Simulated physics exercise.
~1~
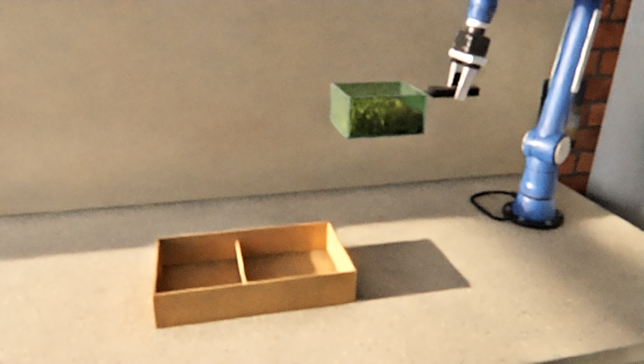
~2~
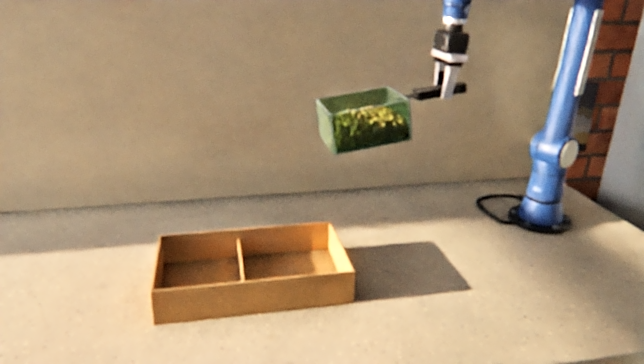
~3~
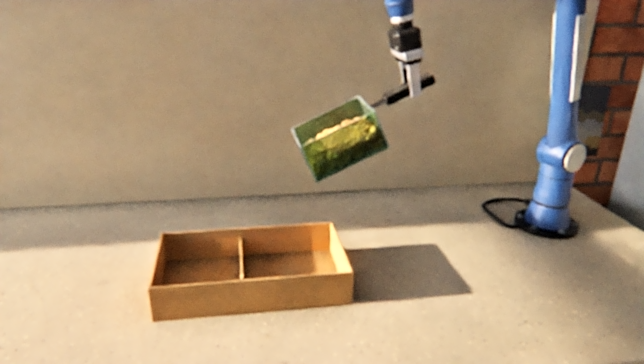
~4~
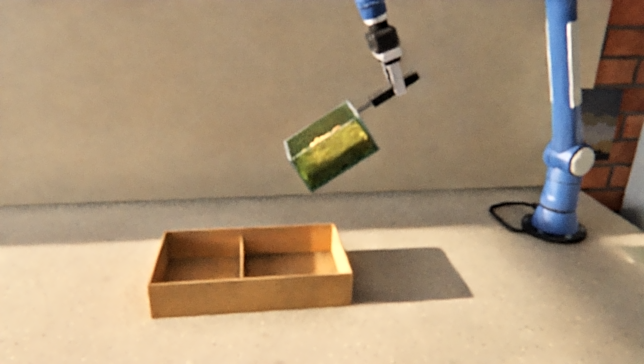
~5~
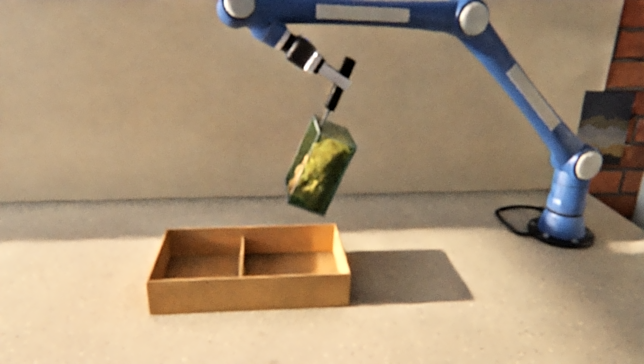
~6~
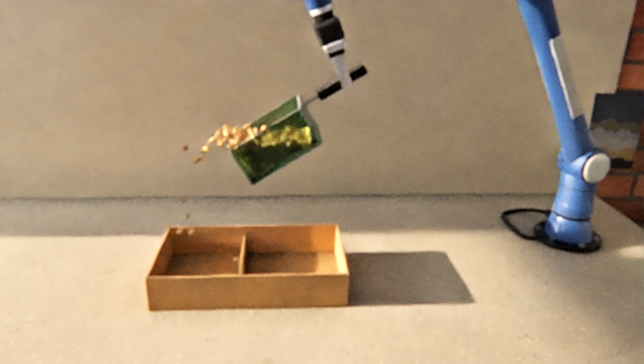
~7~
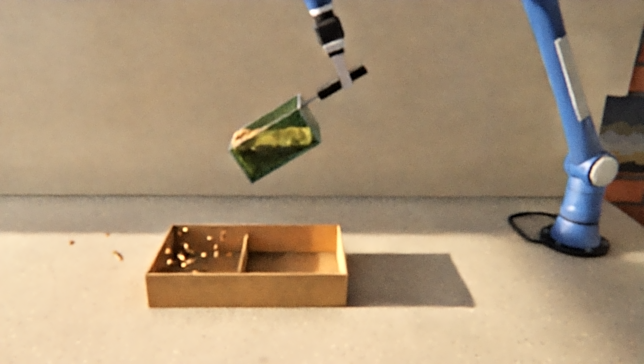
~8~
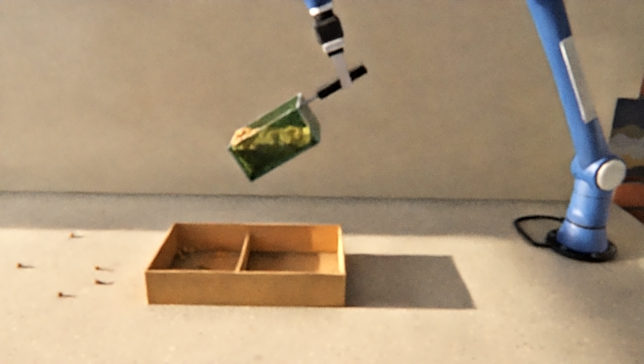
A blue robot arm carried a green see-through box leftward, tipped it steeply over a divided wooden tray and flung out some small pale pieces. Some landed in the tray's left part and a few scattered on the table, while most stayed in the box.
